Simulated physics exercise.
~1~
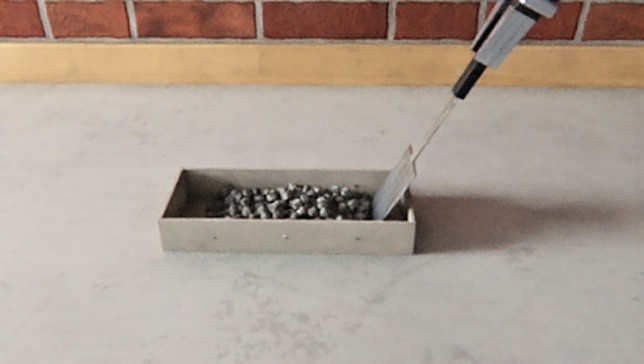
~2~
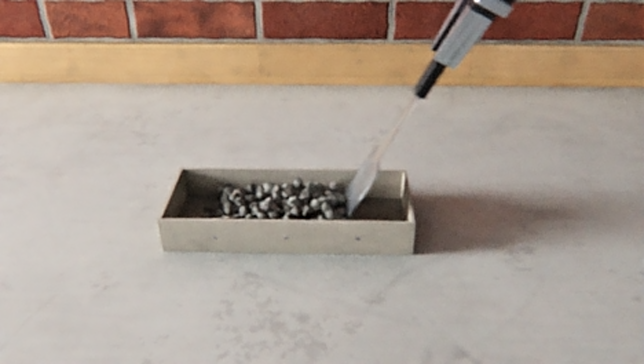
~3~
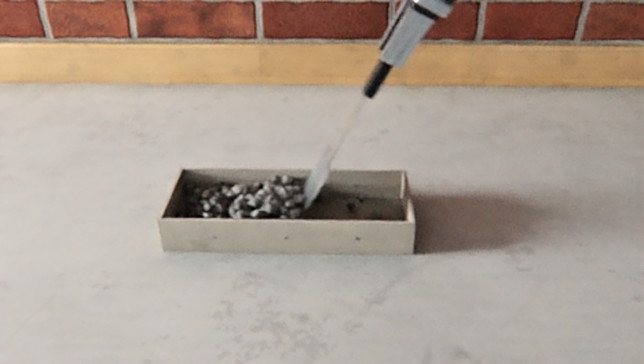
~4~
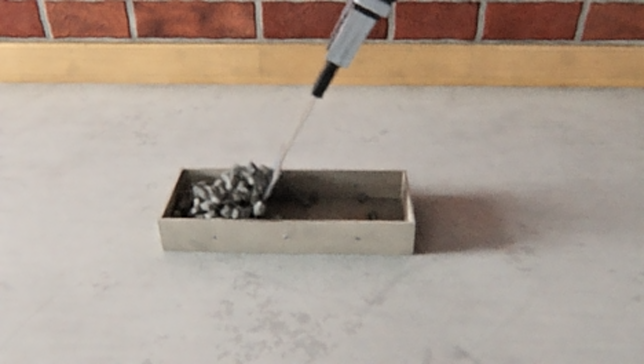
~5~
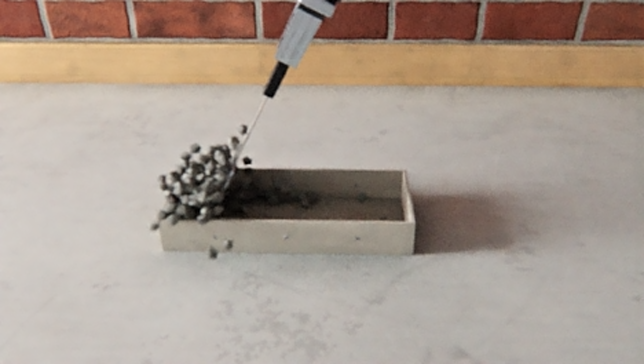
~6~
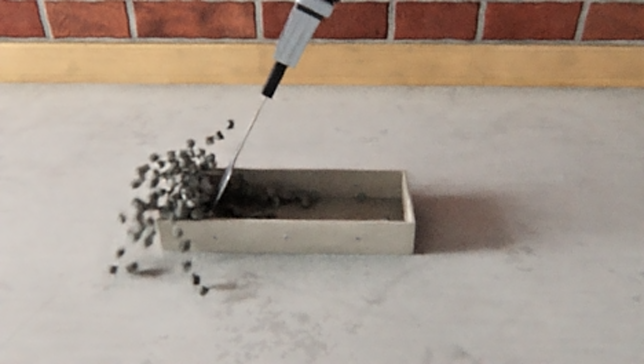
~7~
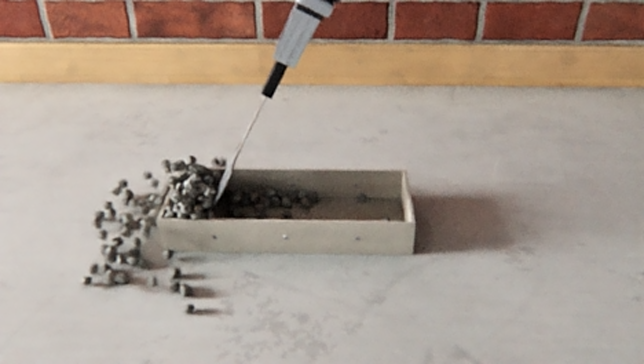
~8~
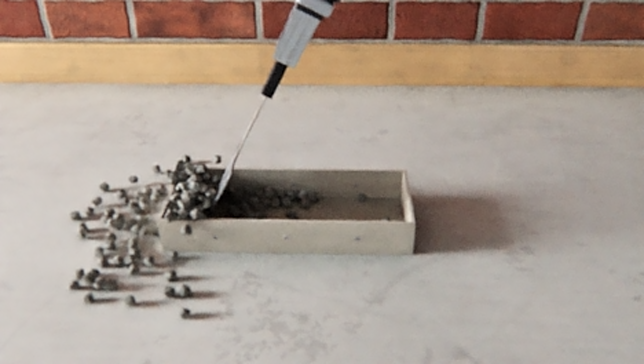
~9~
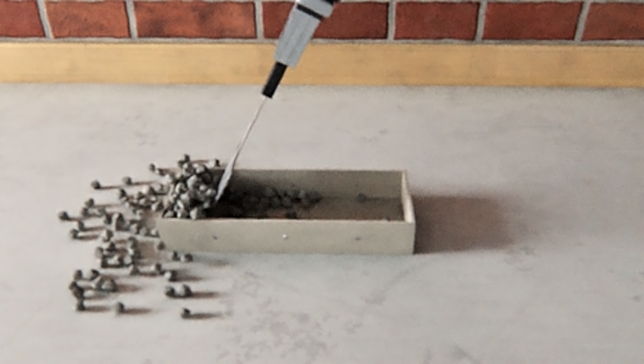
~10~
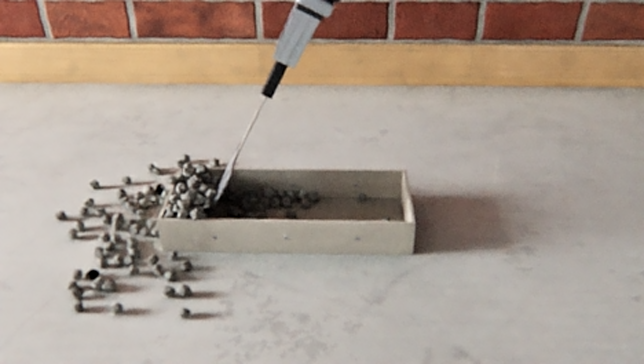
On a pale grey table top before a strip of light wood and a red brick wall, seen from the front and slightly above by a still camera, sits a long beige trough holding small dark grey pebbles. A paddle on a grey and black robot arm dips into its right end. The paddle sweeps left, pushing the pebbles into a growing heap. Near the left end they surge up and spill over the rim, scattering across the table. The paddle stops there, and the pebbles settle, most still in the trough, the rest strewn to its left and front.
